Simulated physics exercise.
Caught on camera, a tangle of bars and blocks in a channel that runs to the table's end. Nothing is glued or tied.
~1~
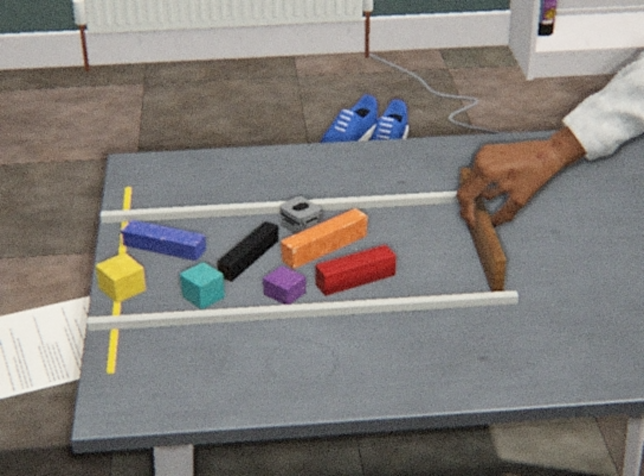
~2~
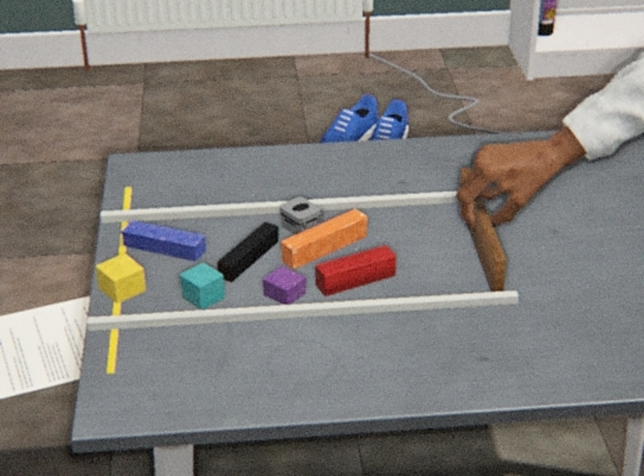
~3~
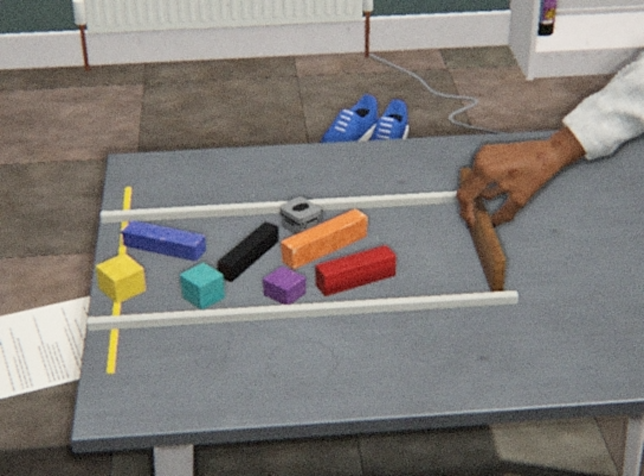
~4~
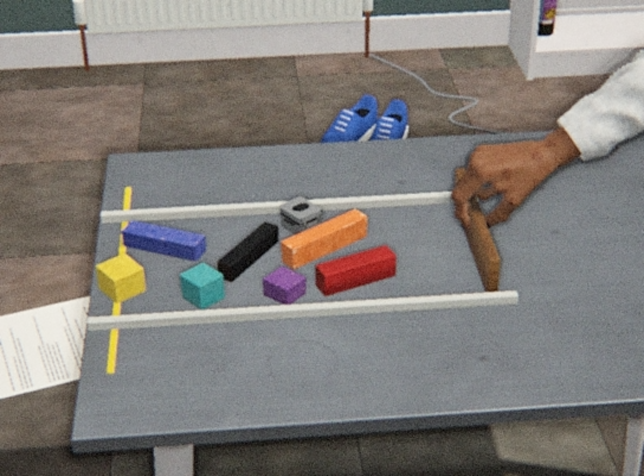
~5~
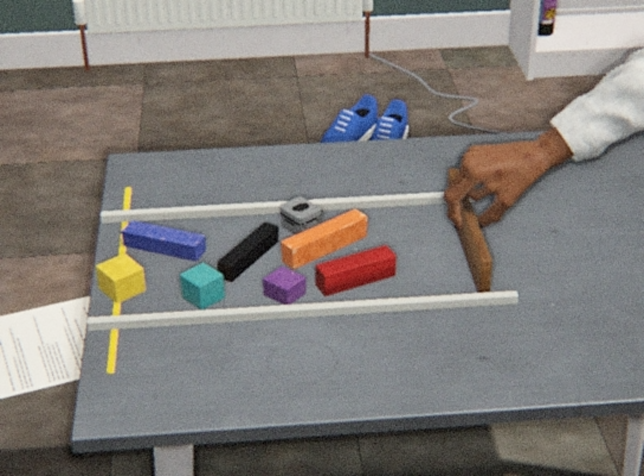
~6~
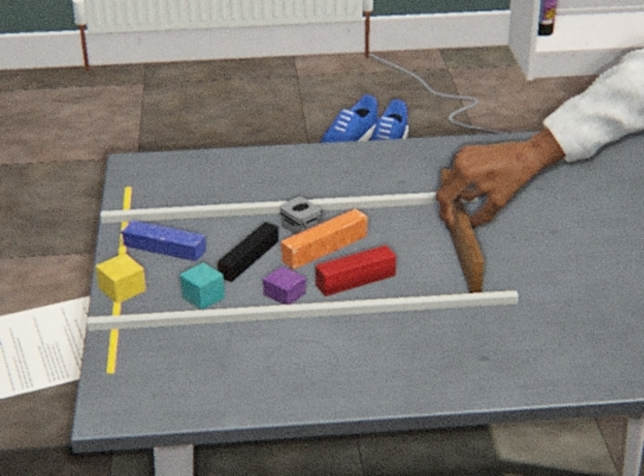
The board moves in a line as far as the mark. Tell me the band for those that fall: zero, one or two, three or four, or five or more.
The number that fall off is five or more.
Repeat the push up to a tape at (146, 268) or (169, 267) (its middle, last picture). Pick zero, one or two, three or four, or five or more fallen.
In that order: Three or four; one or two.
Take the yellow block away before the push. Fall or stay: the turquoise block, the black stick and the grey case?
The turquoise block tumbles off, the black stick falls, the grey case holds on.
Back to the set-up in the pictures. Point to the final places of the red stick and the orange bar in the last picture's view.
Near (106, 290) and (92, 261).
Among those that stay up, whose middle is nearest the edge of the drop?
The orange bar ends nearest.
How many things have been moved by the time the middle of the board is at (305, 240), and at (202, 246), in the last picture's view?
By then 5, and 8.
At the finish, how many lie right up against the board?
The number is 3.
Soon after, none off yet; yellow block at rest near (121, 278); blue bar at rest near (164, 241); turquoise block displaced a little near (189, 288).
In the end, the number that fall off is five or more; gone, purple block, black stick, turquoise block, blue bar and yellow block.
